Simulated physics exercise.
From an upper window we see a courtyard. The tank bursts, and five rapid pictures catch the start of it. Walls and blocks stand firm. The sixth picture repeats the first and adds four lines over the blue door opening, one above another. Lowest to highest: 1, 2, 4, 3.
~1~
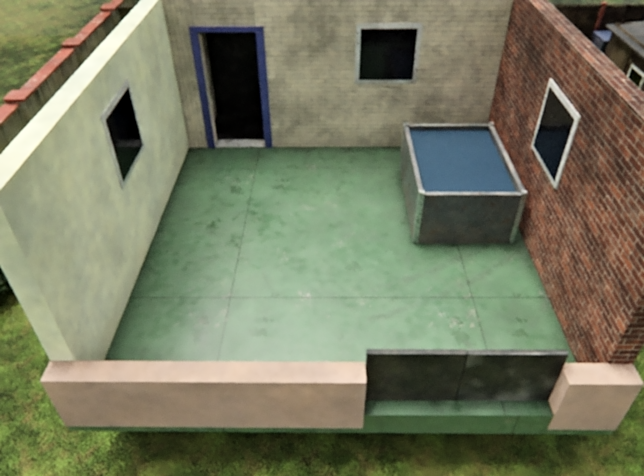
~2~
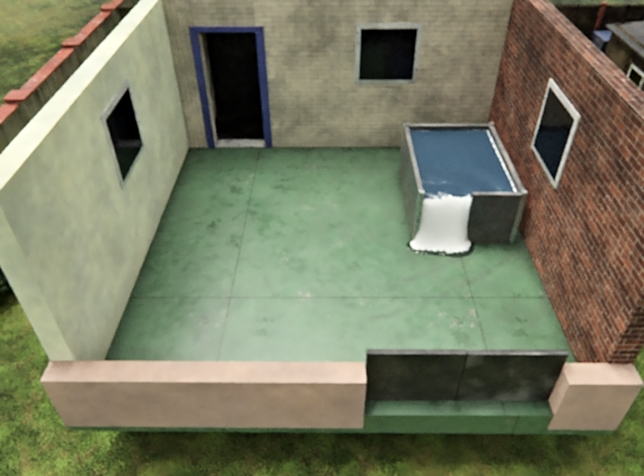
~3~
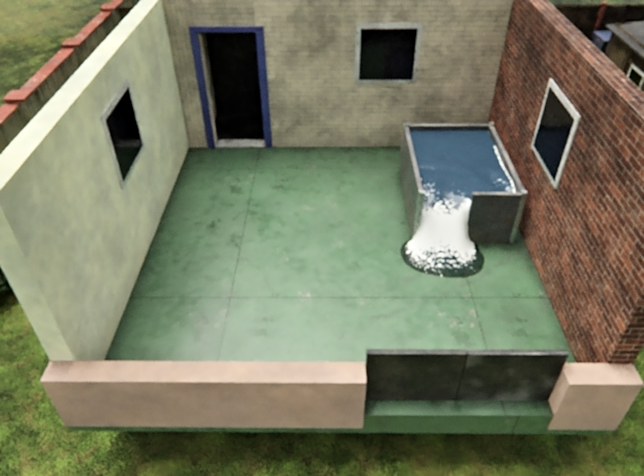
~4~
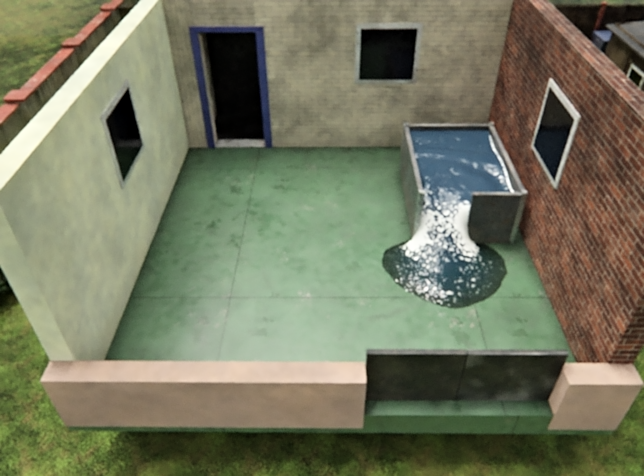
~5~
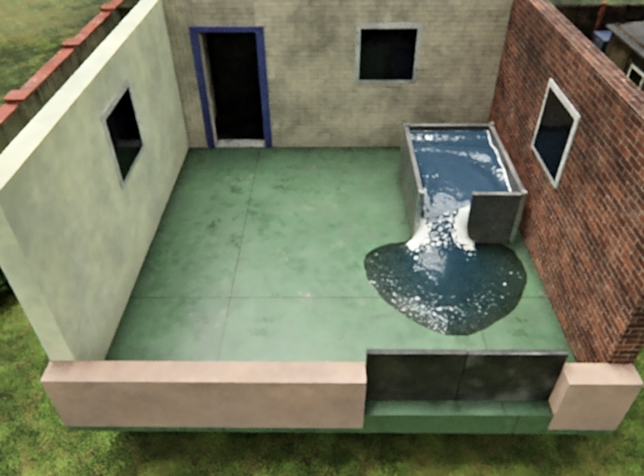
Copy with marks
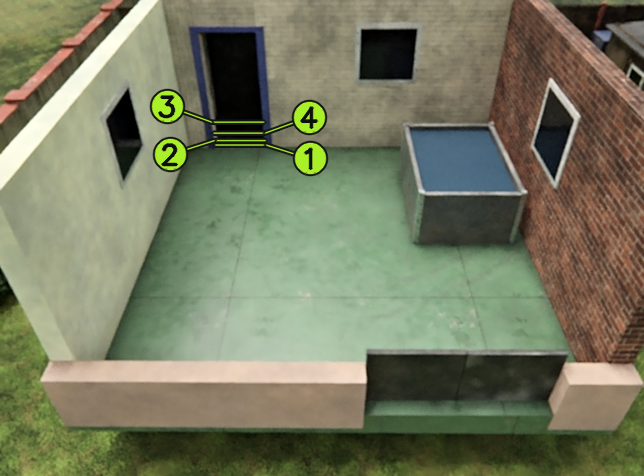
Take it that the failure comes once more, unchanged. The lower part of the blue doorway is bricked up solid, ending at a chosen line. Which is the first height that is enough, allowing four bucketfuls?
Height 2 just does it.
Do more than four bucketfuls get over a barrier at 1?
Yes, it does.
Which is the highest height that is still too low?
1 it is.
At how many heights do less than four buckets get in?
Three of them.
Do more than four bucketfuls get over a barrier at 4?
No.
In lime, 1 at (240, 145); 2 at (240, 140); 3 at (237, 122); 4 at (239, 133); from the bottom up 1, 2, 4, 3.
Choosing 1, about 11 bucketfuls get in.
Choosing 2, nothing gets over.
Choosing 3, nothing gets over.
Choosing 4, nothing gets over.
